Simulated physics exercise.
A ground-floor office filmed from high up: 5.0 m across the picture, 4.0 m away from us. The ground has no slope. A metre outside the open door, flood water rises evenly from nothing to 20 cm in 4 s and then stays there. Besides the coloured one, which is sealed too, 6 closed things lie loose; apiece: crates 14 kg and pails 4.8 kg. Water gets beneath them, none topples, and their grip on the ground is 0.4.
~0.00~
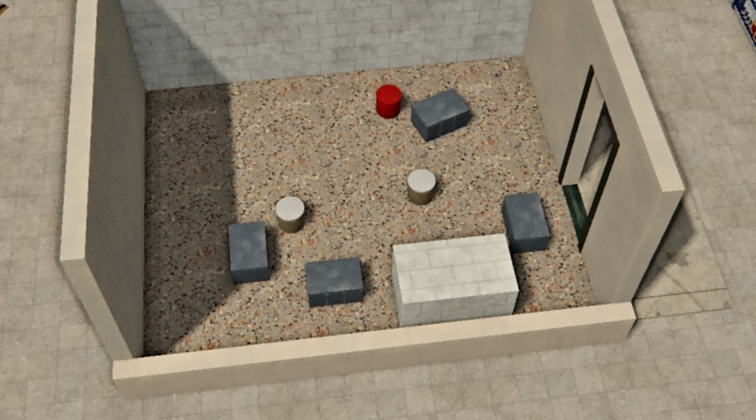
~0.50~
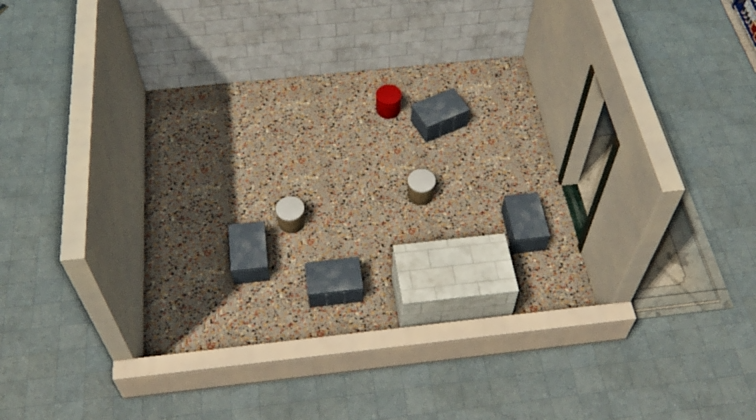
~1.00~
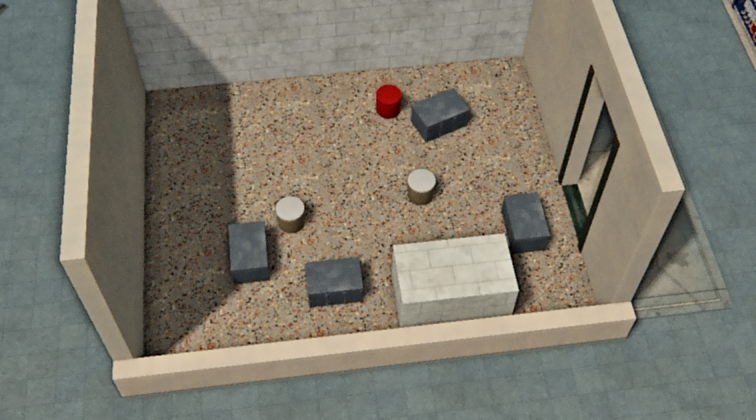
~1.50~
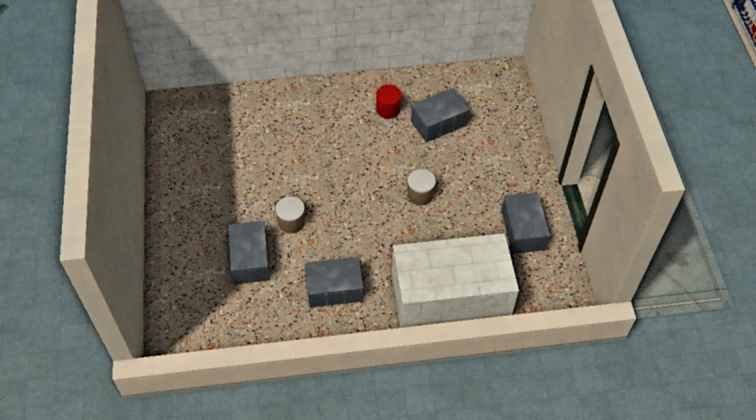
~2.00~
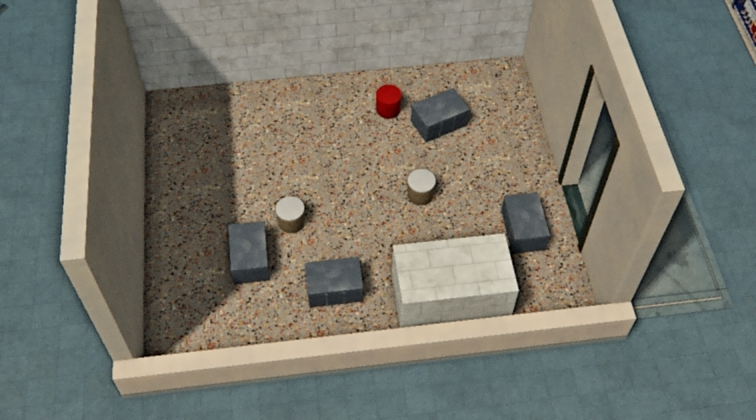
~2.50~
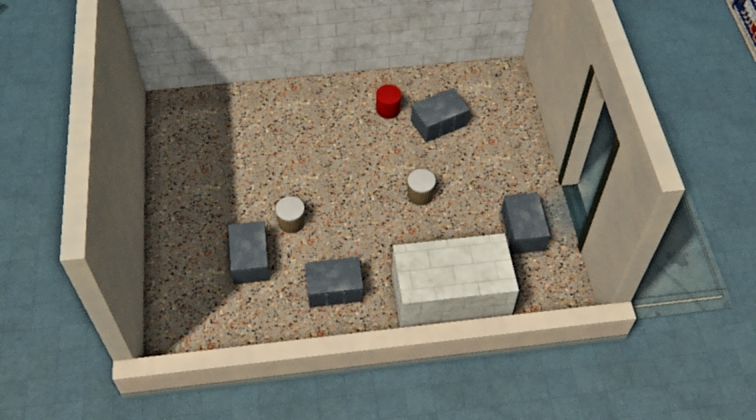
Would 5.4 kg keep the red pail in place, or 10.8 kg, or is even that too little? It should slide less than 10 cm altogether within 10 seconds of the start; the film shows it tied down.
I expect that the smaller load will do.
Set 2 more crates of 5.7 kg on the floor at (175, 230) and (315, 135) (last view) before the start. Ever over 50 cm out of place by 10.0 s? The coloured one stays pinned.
In that order: Less, more.
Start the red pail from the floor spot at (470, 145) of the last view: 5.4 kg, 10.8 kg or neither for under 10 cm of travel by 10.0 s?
Either load holds.
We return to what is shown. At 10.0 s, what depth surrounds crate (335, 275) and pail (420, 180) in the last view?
About 4 and 4 cm.
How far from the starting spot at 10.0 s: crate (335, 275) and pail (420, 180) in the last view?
In turn: 5 cm, 200 cm.
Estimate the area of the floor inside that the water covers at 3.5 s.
About 2.0 m2.
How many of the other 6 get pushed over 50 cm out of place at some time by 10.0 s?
I count 3.
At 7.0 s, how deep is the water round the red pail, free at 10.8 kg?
About 1 cm.
After 3.5 s the red pail would be 0 cm from its start with 5.4 kg and 0 cm from its start with 10.8 kg; 0 cm of water round it then.
After 4.5 s the red pail would be 0 cm from its start with 5.4 kg and 0 cm from its start with 10.8 kg; 0 cm of water round it then.
After 7.0 s the red pail would be 0 cm from its start with 5.4 kg and 0 cm from its start with 10.8 kg; 1 cm of water round it then.
After 10.0 s the red pail would be 0 cm from its start with 5.4 kg and 0 cm from its start with 10.8 kg; 1 cm of water round it then.
